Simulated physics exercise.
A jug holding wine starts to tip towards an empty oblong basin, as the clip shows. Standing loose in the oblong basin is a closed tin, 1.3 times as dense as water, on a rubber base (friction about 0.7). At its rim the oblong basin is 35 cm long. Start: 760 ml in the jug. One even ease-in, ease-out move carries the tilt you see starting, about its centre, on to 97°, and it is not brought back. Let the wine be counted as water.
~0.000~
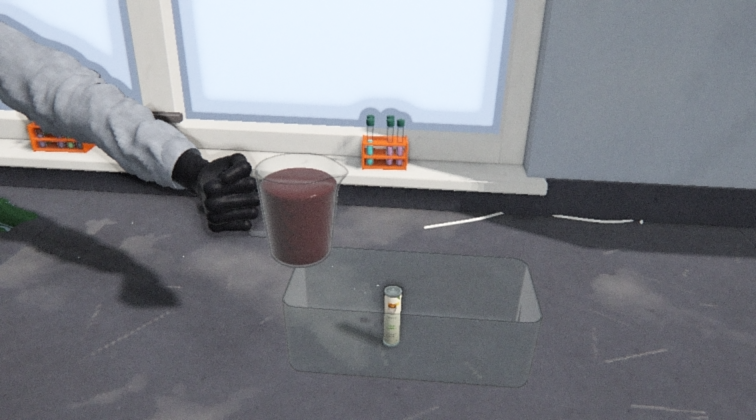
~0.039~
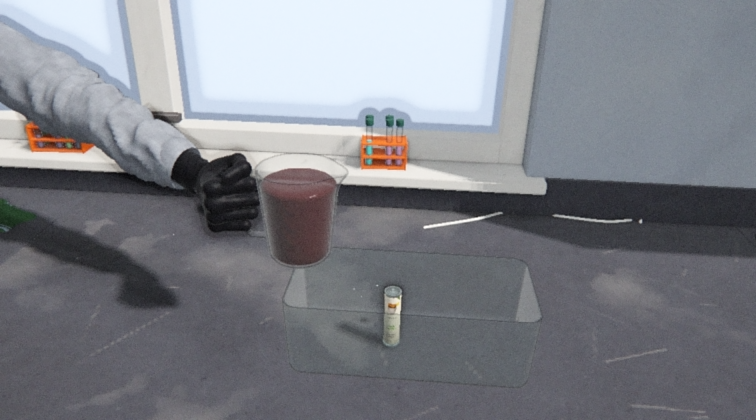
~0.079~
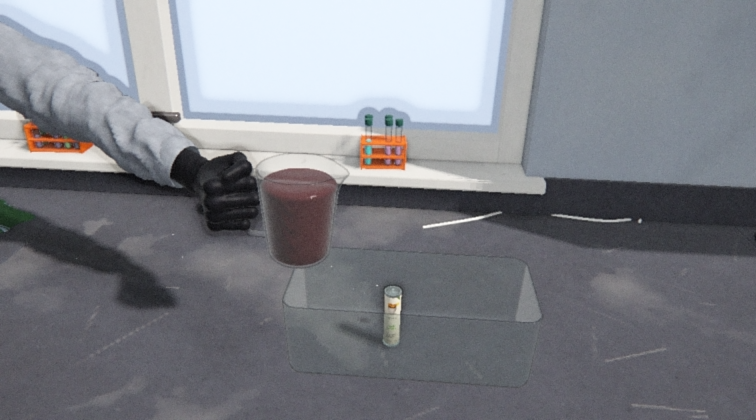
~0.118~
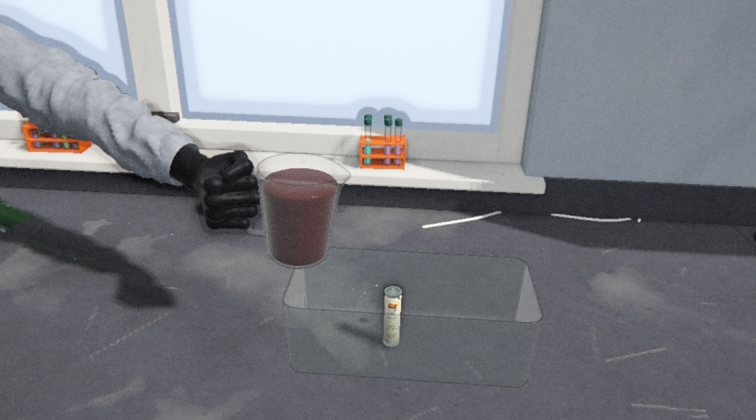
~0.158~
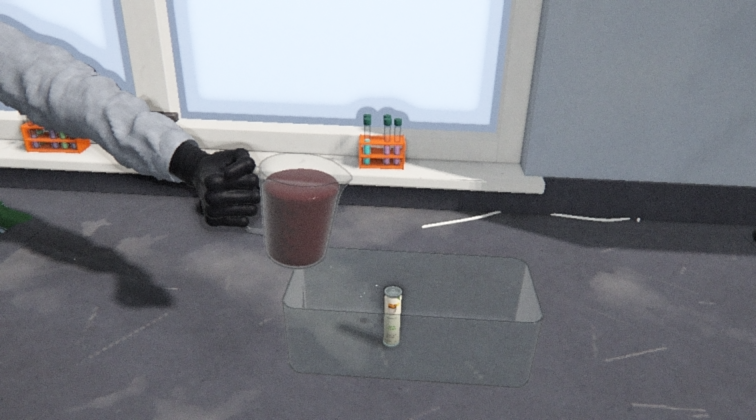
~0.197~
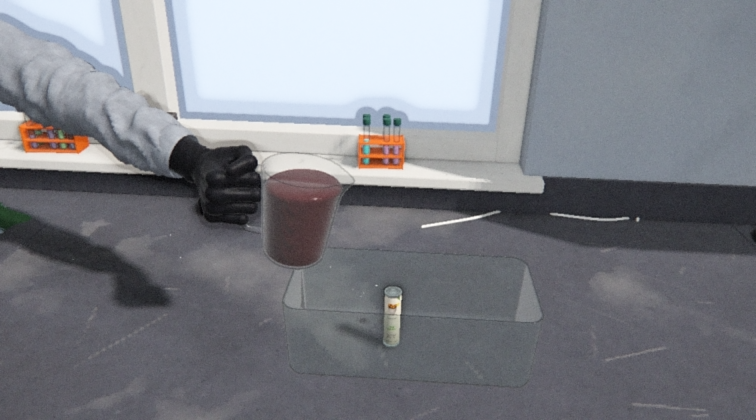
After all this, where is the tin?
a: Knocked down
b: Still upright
(a) Knocked down.
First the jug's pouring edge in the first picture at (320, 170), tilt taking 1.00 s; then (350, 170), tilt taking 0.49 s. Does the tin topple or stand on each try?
In the first try it comes down; in the second it comes down.
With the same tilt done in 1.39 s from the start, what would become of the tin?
With that tilt, the tin tips.
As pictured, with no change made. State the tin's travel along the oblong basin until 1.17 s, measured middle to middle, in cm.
It has moved some 7 cm.
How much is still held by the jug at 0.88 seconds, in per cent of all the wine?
Roughly 38 per cent.
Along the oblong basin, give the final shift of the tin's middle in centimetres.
Looks like roughly 7.5 cm in total.
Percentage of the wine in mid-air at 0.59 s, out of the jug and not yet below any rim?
At that moment, about 12 percent.
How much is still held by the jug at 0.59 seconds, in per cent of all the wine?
At that time about 84 in a hundred parts are still held.
Then, 0.59 s in, the tilt is 62° and 84 per cent is still to pour; the tin stands where it began.
Then, 0.88 s in, the tilt is 93° and 37 per cent is still to pour; the tin stands where it began.
Then, 1.17 s in, the tilt is 97° and 6 per cent is still to pour; the tin lies on its side.
Then, 1.50 s in, the tilt is 97° and 1 per cent is still to pour; the tin lies on its side.
Finally, the tin lies on its side.
